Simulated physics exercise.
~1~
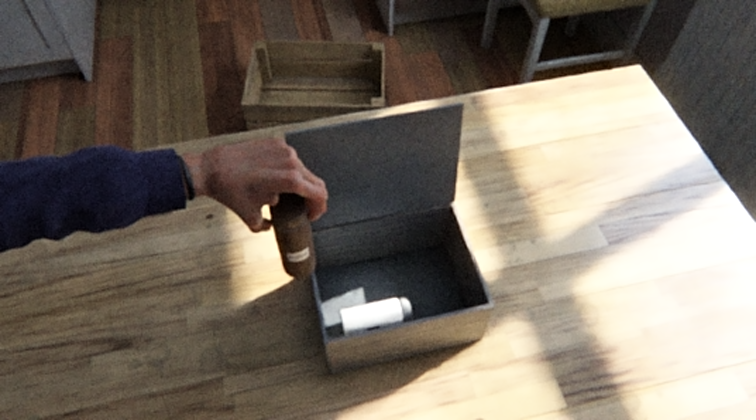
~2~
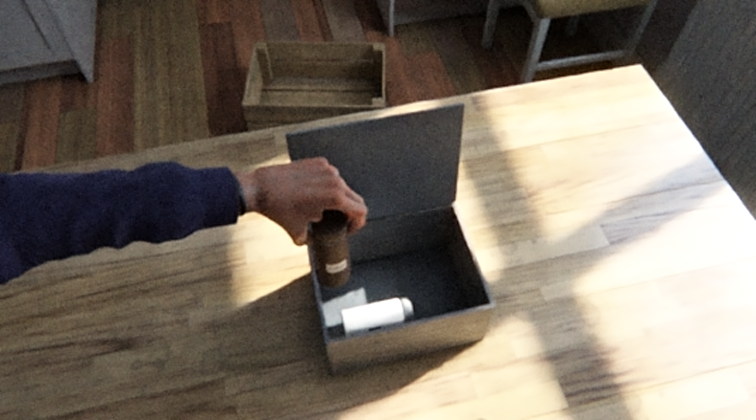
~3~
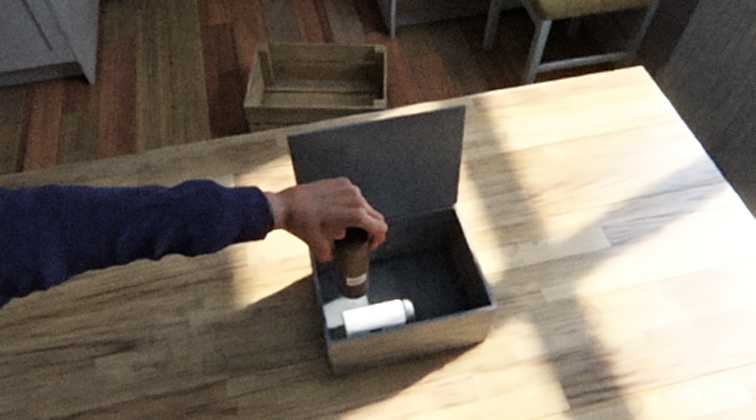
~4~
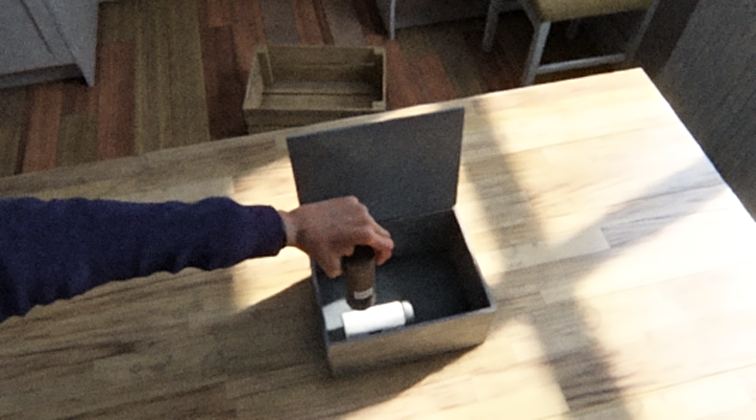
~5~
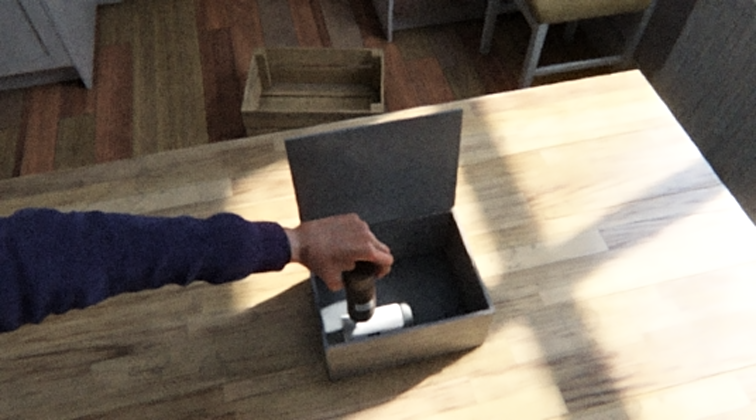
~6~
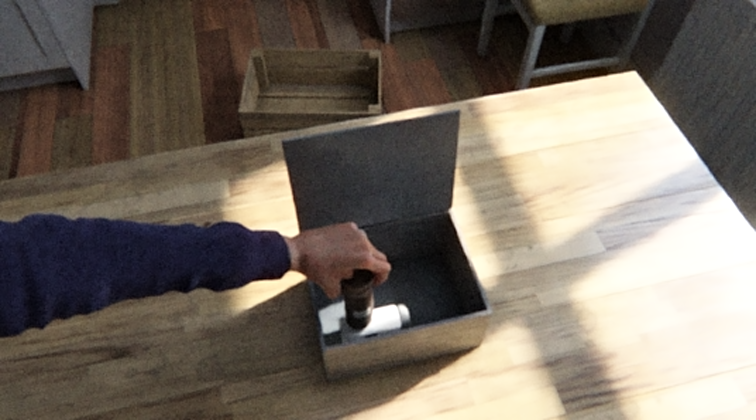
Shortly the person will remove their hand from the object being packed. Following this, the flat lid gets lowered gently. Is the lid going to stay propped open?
No, it closes.
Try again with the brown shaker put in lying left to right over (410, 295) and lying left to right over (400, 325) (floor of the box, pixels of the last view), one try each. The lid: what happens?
With the first placement the lid lies closed; with the second it lies closed.
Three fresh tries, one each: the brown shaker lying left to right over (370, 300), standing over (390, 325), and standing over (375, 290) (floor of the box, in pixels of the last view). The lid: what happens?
In the first case it closes; in the second case it closes; in the third case it will not close.
Then, 0.60 s past the last view, brown shaker on its side near (356, 306); white shaker displaced about its own width.
Then, 1.70 s past the last view, lid 51° above the rim; brown shaker on its side near (355, 308); white shaker displaced about its own width.
Then, 2.20 s past the last view, lid 8° above the rim; brown shaker on its side near (352, 309); white shaker displaced about its own width.
Finally, lid shut; down or leaning hard in the box, brown shaker; white shaker still in place. Final places as the last picture's camera would see them, brown shaker near (333, 314).
